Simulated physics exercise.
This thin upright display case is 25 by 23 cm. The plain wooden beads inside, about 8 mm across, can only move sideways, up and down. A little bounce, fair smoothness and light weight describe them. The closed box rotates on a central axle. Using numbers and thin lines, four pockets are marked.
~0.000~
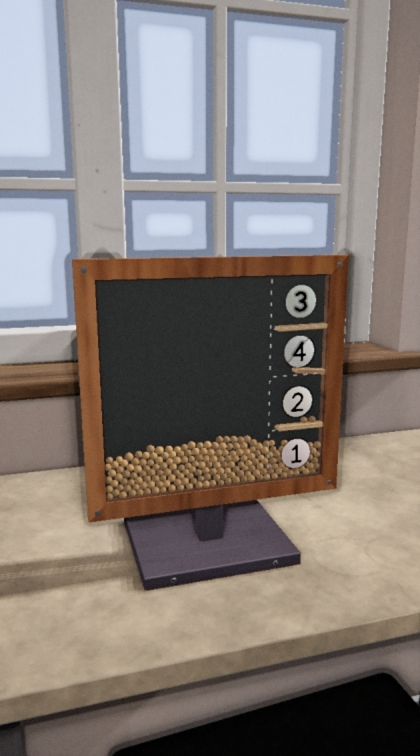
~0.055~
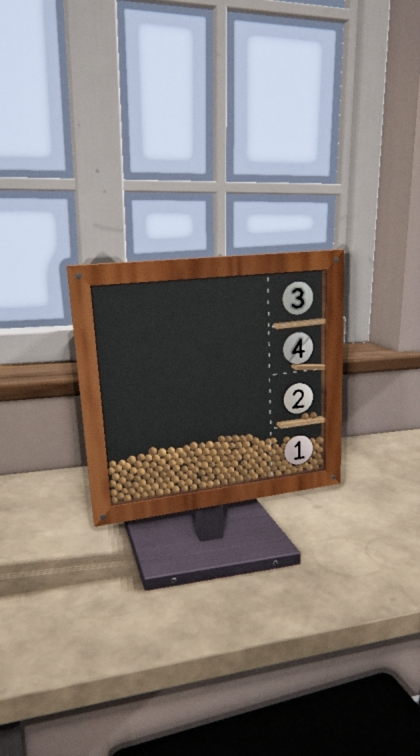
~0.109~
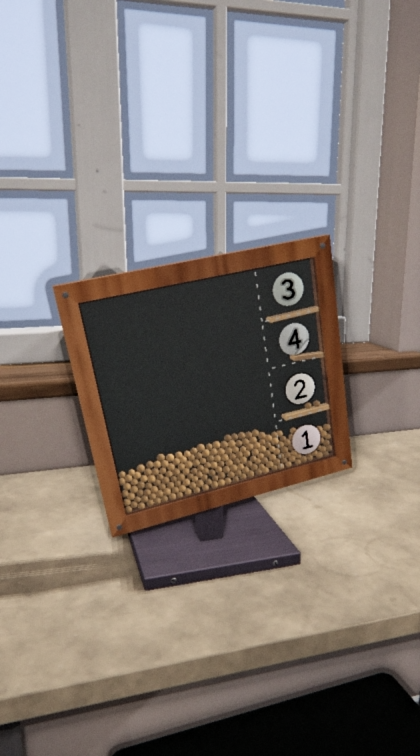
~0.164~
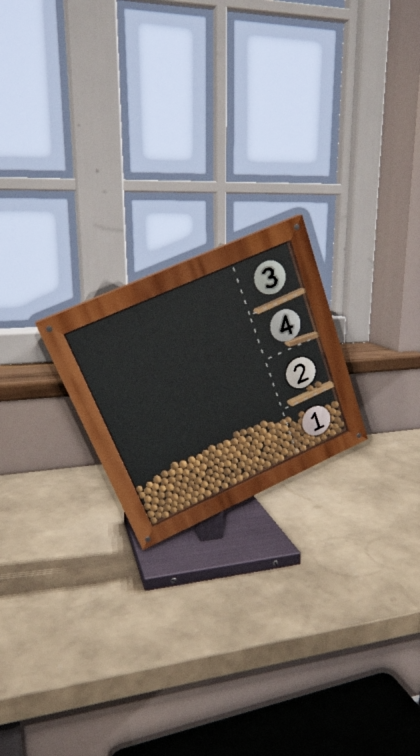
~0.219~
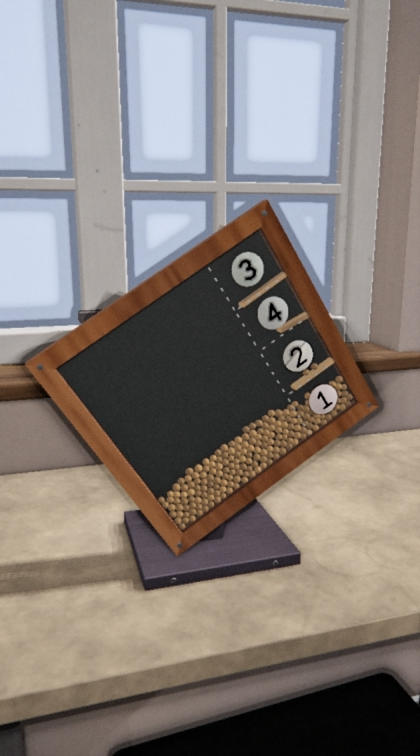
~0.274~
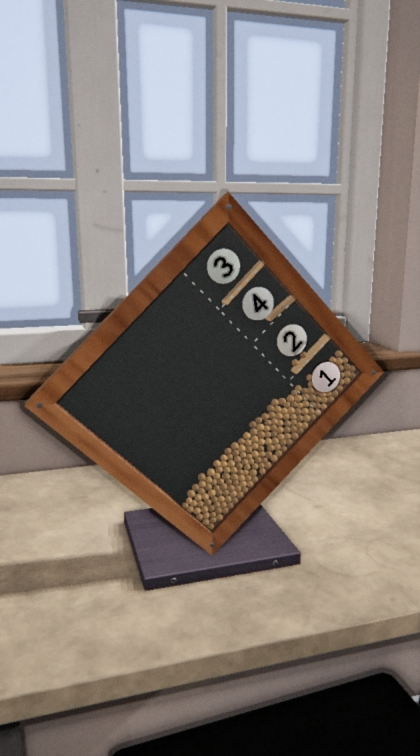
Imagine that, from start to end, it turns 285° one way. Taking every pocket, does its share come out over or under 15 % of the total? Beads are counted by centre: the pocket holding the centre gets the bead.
No. 1: Under; 2: Over; 3: Over; 4: Over.
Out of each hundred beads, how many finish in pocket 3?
Some 30 per cent.
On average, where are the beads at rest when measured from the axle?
It lies close to 5 centimetres right and 7 centimetres below.
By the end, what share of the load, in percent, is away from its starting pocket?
About 95 percent.
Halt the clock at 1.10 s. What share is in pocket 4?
Share: Close to 0 percent.
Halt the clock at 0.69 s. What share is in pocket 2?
It comes to roughly 0 %.
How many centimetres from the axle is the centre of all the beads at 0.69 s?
Right by about 6 cm and below by about 7 cm.
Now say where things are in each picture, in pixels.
The first picture shows level; about 200 beads; beads centred (215, 465); top one (304, 420); no. 1 (296, 453), no. 2 (297, 402), no. 3 (301, 301), no. 4 (299, 352).
The second picture shows turned 2° anticlockwise; beads centred (218, 464); top one (314, 415).
The third picture shows turned 9° anticlockwise; beads centred (228, 463); top one (317, 404); wall ends (270, 320), (293, 358), (285, 417).
The fourth picture shows turned 20° anticlockwise; beads centred (242, 458); top one (318, 385).
The fifth picture shows turned 32° anticlockwise; beads centred (256, 450); top one (314, 366).
The sixth picture shows turned 44° anticlockwise; beads centred (267, 441); top one (303, 355); no. 1 (326, 377), no. 2 (292, 340), no. 3 (224, 266), no. 4 (258, 304).
After 0.69 s, it stands 134° anticlockwise; the beads' middle is 6 cm right of and 7 cm below the centre; nothing in the marked areas.
After 1.10 s, it has come round 222° anticlockwise; the beads' middle is 6 cm right of and 6 cm below the centre; no. 3, 25 %.
After 1.46 s, it has come round 285° anticlockwise; the beads' middle is 7 cm right of and 6 cm below the centre; no. 2, 20 %, no. 3, 30 %, no. 4, 25 %.
Settled by 2.4 s, it has come round 285° anticlockwise; no. 1, 5 %, no. 2, 30 %, no. 3, 30 %, no. 4, 25 %, elsewhere 10 %.
